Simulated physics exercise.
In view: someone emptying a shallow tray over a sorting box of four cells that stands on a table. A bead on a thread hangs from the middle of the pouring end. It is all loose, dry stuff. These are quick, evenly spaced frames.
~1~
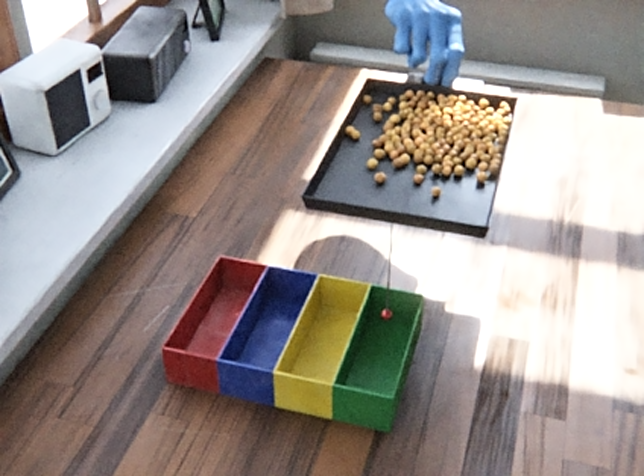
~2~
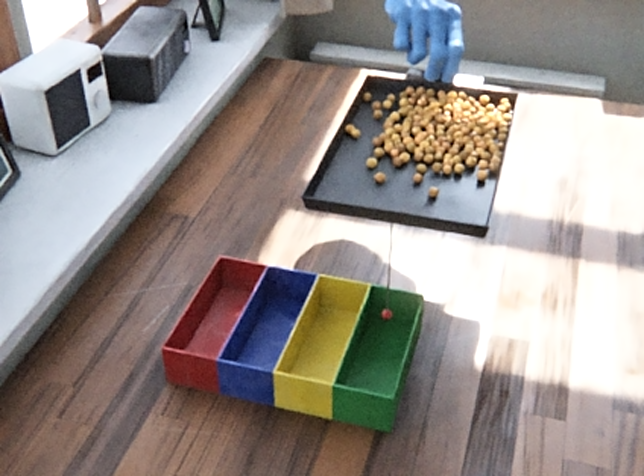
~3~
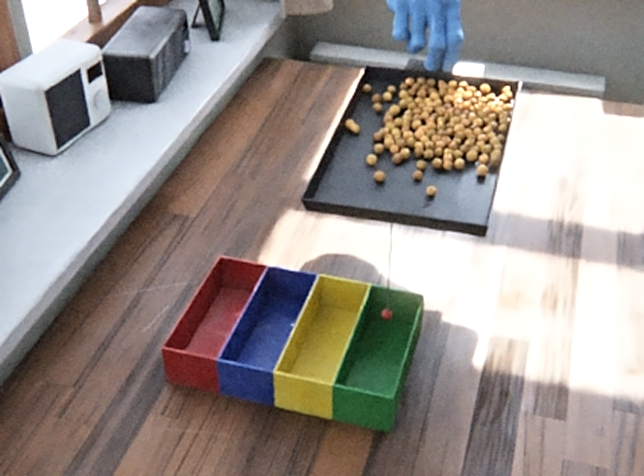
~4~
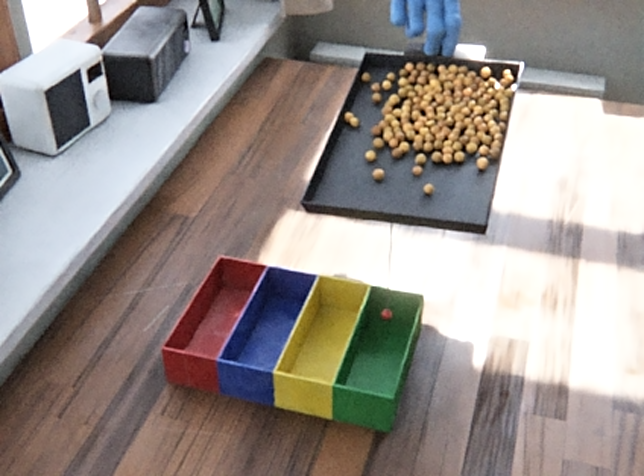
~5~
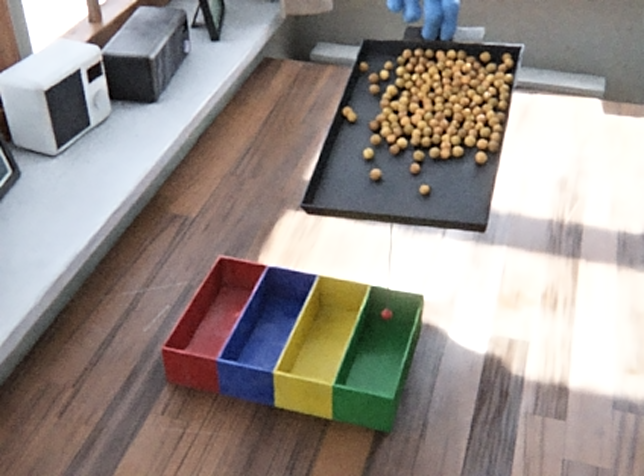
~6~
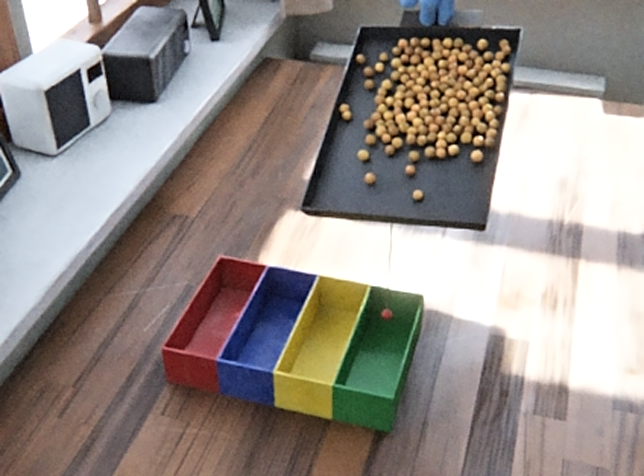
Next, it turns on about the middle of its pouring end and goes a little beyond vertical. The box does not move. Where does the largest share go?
The yellow one ends fullest.
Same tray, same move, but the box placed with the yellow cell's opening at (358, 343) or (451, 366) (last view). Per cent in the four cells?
Roughly 90 per cent, and 50 per cent.
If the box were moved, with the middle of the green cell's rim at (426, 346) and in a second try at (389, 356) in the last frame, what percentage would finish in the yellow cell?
The first gives 20 %, the second 40 %.
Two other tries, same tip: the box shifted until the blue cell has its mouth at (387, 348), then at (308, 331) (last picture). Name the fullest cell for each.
In turn: That red cell; the cell in blue.
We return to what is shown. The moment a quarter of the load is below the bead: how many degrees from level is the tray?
Roughly 65°.
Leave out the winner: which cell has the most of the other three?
Second comes that blue cell.
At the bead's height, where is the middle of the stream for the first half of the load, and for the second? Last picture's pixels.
The first part at (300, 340); the rest at (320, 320).
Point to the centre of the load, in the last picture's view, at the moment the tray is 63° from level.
At about (332, 232).
Shortly afterwards, tray tipped steeply; near half on the tray; a little in the blue cell; a little in the yellow cell; only a few in the green cell; only a few in the red cell; near a quarter falling or outside the box.
Next, tray tipped past a quarter turn; a little on the tray; near a third in the yellow cell; near a quarter in the blue cell; a little in the green cell; near a quarter falling or outside the box.
Some moments later, tray tipped past a quarter turn; near half in the yellow cell; near a quarter in the blue cell; a little in the green cell; near a quarter falling or outside the box.
In the end, tray tipped past a quarter turn; near half in the yellow cell; near a quarter in the blue cell; a little in the green cell; none at all in the red cell; near a quarter outside the box.
